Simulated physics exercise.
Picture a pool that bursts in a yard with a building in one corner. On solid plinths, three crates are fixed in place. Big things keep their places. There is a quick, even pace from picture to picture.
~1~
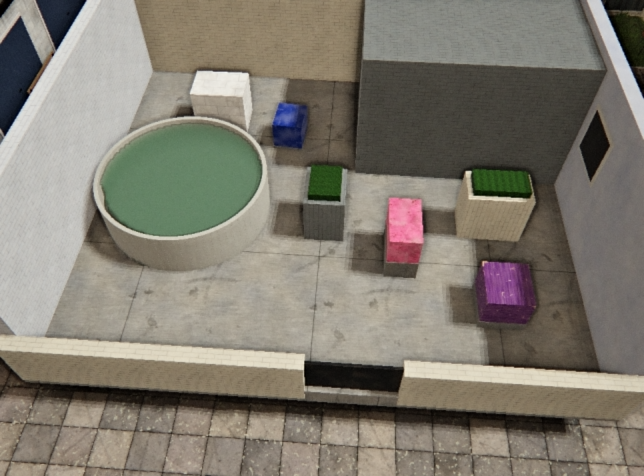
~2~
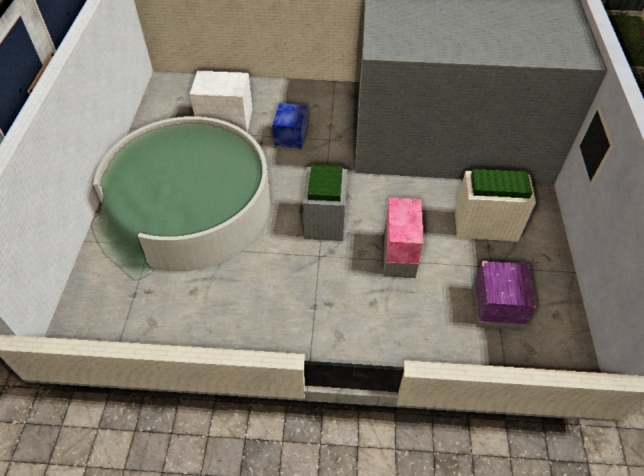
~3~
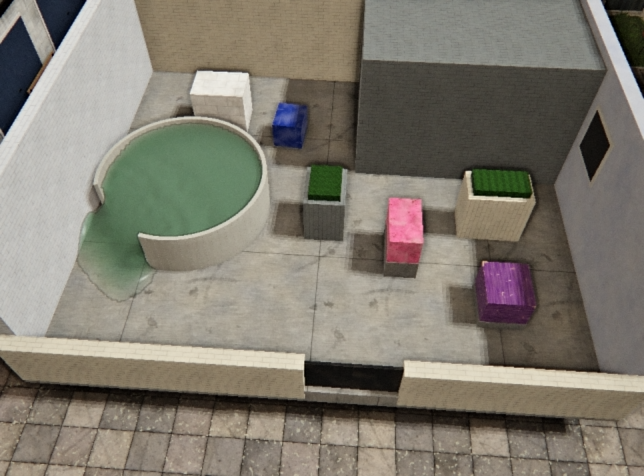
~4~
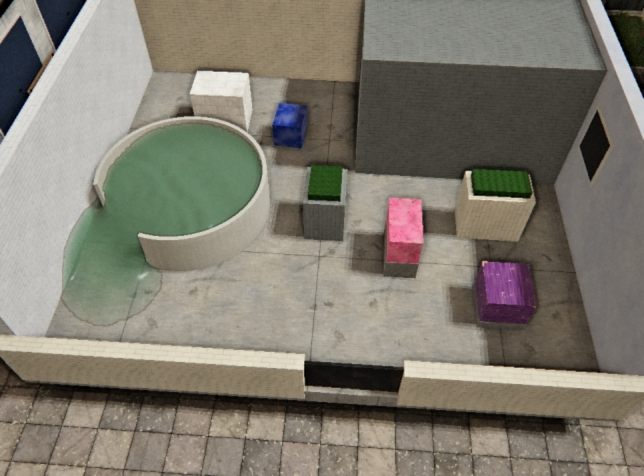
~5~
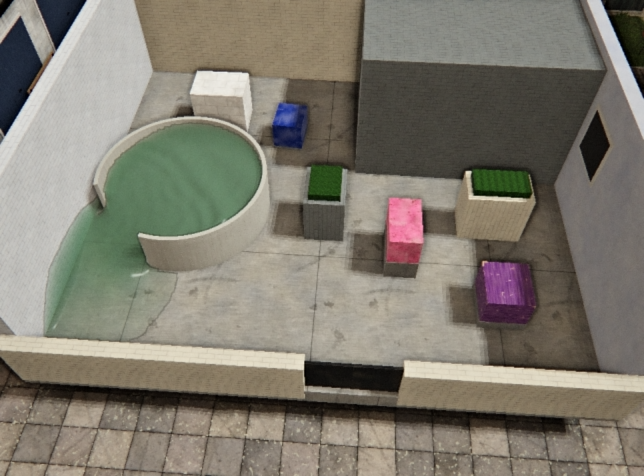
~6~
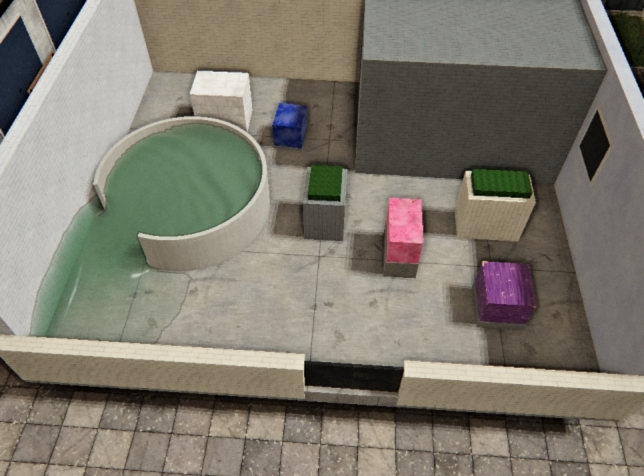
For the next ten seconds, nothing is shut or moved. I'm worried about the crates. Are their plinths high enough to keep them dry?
Well, the pink crate will stay dry, the purple crate will get wet, the blue crate will get wet.
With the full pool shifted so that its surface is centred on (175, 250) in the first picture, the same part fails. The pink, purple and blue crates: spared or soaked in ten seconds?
Taking them in turn, the pink one is left untouched, the purple one is left untouched and the blue one gets flooded.
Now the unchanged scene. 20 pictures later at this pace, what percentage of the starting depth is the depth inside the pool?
Around 46 percent.
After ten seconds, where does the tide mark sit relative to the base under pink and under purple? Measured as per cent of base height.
Roughly 70 per cent for the first, 170 per cent for the second.
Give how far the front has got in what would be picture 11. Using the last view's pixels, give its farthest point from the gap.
My best guess is about (141, 102).
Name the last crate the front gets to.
Easy - the blue one.
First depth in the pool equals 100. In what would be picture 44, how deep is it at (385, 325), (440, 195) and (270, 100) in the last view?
About 8, 8, 4 %.
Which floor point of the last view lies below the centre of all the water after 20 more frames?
I'd place it roughly at (201, 245).
A moment on, water covers 15 % of the floor; the pink crate not reached, the purple crate not reached, the blue crate not reached.
Next, water covers 35 % of the floor; the pink crate not reached, the purple crate not reached, the blue crate not reached.
Then, water covers 65 % of the floor; the pink crate water round its plinth, the purple crate water round its plinth, the blue crate not reached.
Later, water covers 95 % of the floor; the pink crate water round its plinth, the purple crate water round its plinth, the blue crate water round its plinth.
In the end, water covers 100 % of the floor; the pink crate stayed above the water, the purple crate was topped, the blue crate was topped.
